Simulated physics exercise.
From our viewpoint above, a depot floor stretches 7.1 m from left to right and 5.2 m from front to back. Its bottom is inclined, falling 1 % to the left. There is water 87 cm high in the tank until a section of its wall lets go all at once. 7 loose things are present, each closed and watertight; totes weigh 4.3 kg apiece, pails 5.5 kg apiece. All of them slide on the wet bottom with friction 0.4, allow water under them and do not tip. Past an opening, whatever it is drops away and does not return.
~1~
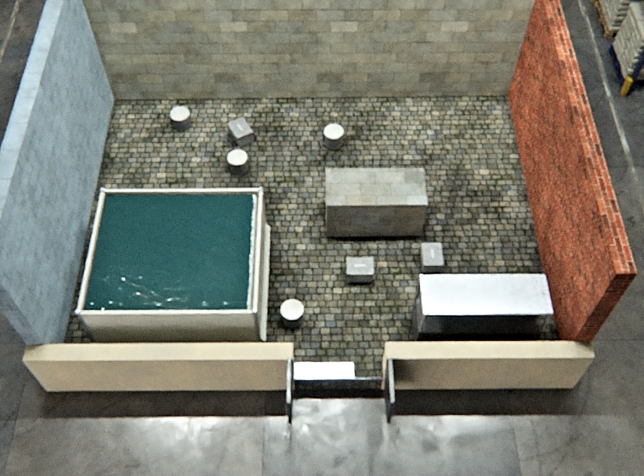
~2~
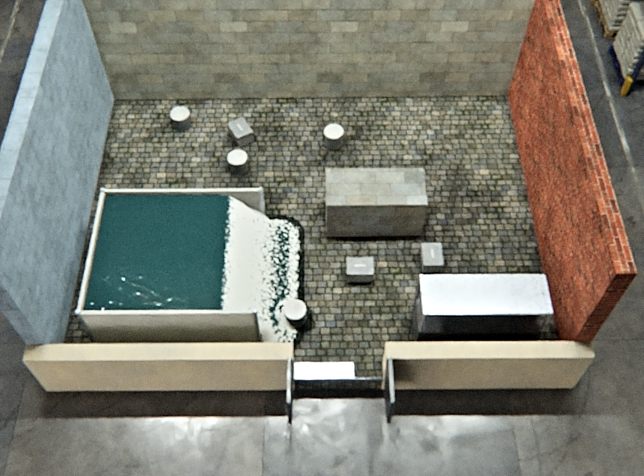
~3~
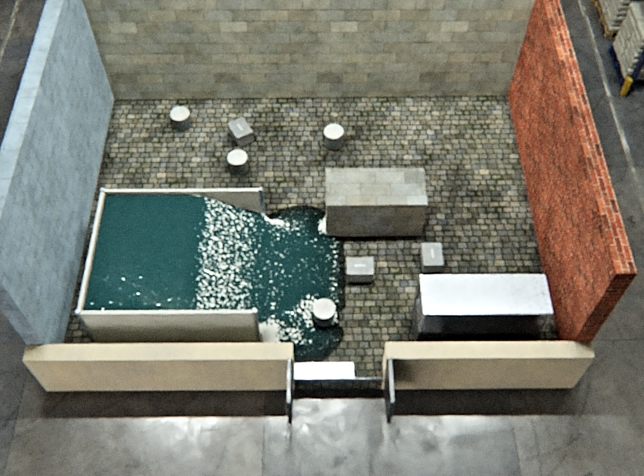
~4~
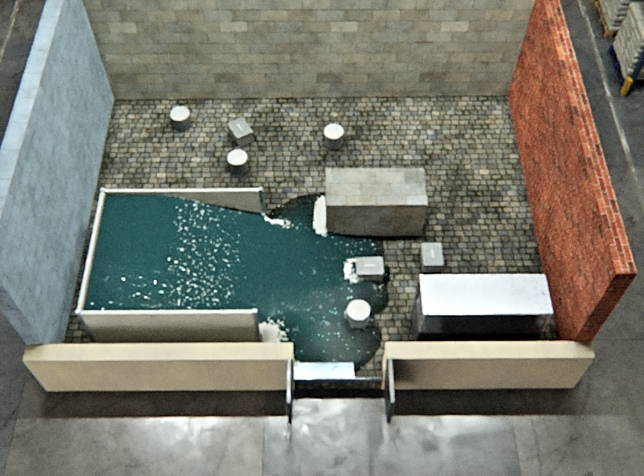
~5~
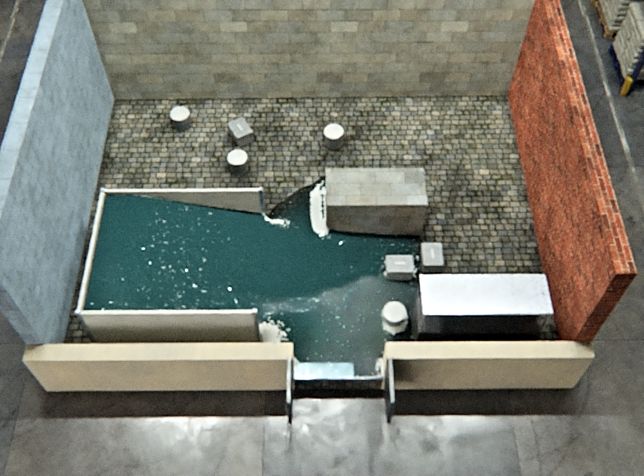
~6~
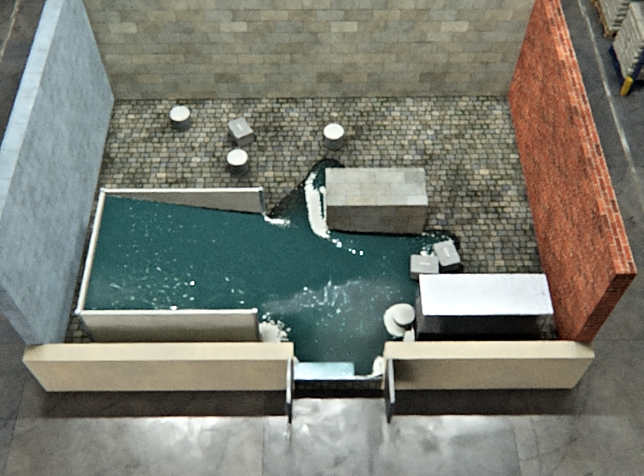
At first, dark green water fills a walled tank at the left of a cobbled yard scattered with small blocks and round objects. The tank's right side opens and water surges rightward, foaming across the floor. It pushes a round object and then a nearby block toward the metallic box, spreading around the stone block.
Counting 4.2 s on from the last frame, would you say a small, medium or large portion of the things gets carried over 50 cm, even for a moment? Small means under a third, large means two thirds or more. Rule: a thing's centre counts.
Large.
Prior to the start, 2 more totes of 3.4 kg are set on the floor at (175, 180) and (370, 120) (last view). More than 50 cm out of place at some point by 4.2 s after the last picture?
Going in order, that's not that far and then too far.
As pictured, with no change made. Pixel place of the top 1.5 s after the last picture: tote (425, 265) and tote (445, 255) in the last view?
They should sit about (531, 282) and (529, 195) in the last view.
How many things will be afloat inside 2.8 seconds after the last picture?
The count is 5.
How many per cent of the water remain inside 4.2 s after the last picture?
Roughly 84 percent.
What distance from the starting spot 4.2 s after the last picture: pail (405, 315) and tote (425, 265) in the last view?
In order: 80 cm and 120 cm.
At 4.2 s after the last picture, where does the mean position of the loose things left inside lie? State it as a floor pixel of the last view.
Near (273, 190).
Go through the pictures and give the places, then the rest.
In the first picture, a pail at (292, 309) rests on the ground; a tote at (360, 266), on the bottom; water covers 4.7 m2; 0 of 7 have shifted.
In the second picture, a pail at (295, 309) rests on the ground, 4 cm from its start; a tote at (360, 266) rests on the ground; 6.0 m2 under water; 0 of 7 have shifted.
In the third picture, a pail at (324, 308) rests on the ground, 45 cm from its start; a tote at (360, 266), on the bottom; 7.6 m2 under water; 1 of 7 have shifted.
In the fourth picture, a pail at (359, 310), on the bottom, 95 cm from its start; a tote at (370, 266), on the bottom, 15 cm from its start; 9.2 m2 under water; 2 of 7 have shifted.
In the fifth picture, a pail at (395, 311), on the bottom, 146 cm from its start; a tote at (400, 264), on the bottom, 59 cm from its start; water covers 10.7 m2; 2 of 7 have shifted.
In the sixth picture, a pail at (404, 314) rests on the ground, 159 cm from its start; a tote at (425, 264) floats, 96 cm from its start; water covers 11.9 m2; 3 of 7 have shifted.
Then, 0.4 s after the last picture 3 of 7 are over 50 cm from their spots; 2 afloat.
Then, 1.5 s after the last picture 4 of 7 are over 50 cm from their spots; 4 afloat.
Then, 2.8 s after the last picture 5 of 7 are over 50 cm from their spots; 5 afloat.
Then, 4.2 s after the last picture 5 of 7 are over 50 cm from their spots, and 5 have been at some point; 5 afloat.
